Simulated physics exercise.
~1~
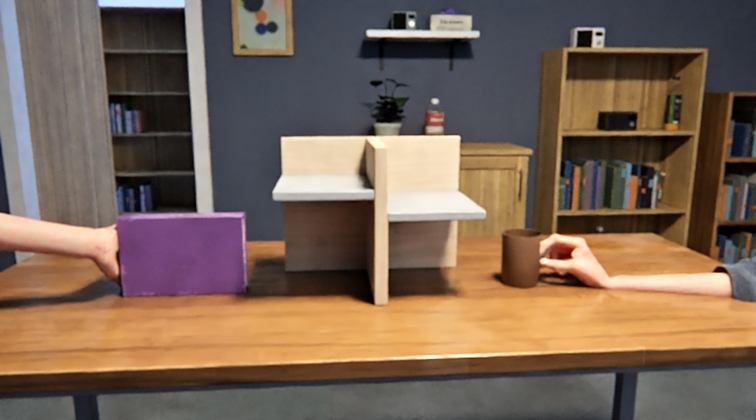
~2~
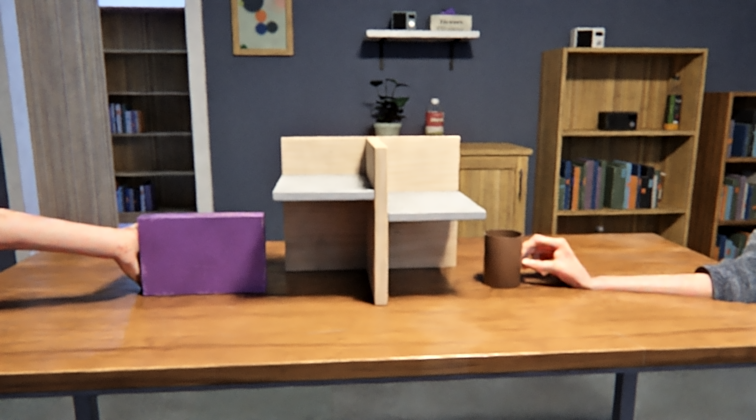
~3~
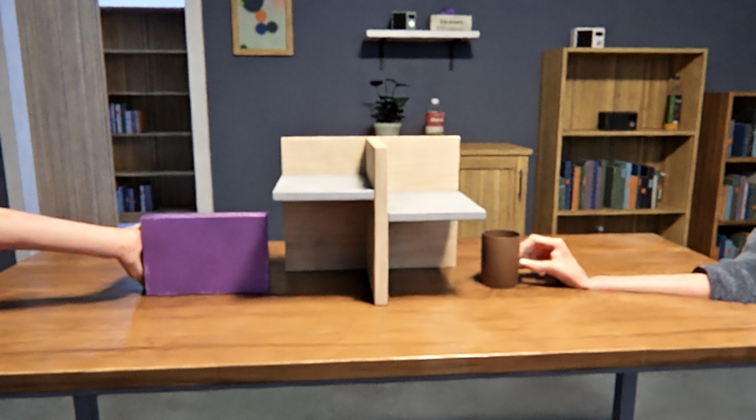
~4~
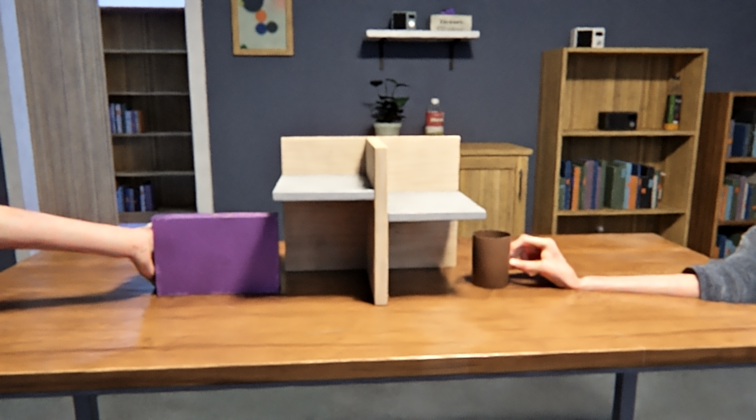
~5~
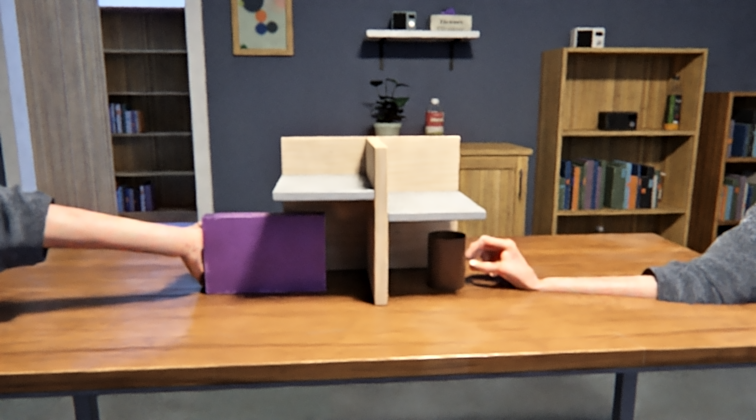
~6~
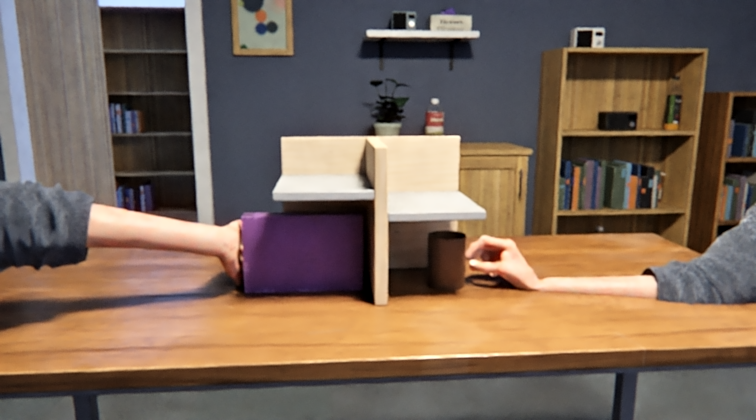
We see a purple book on its side and an upright brown beaker on a wooden table, each pushed by a hand toward a small rack between them. The book slides right and the beaker slides left until both sit under the low shelves on their sides.
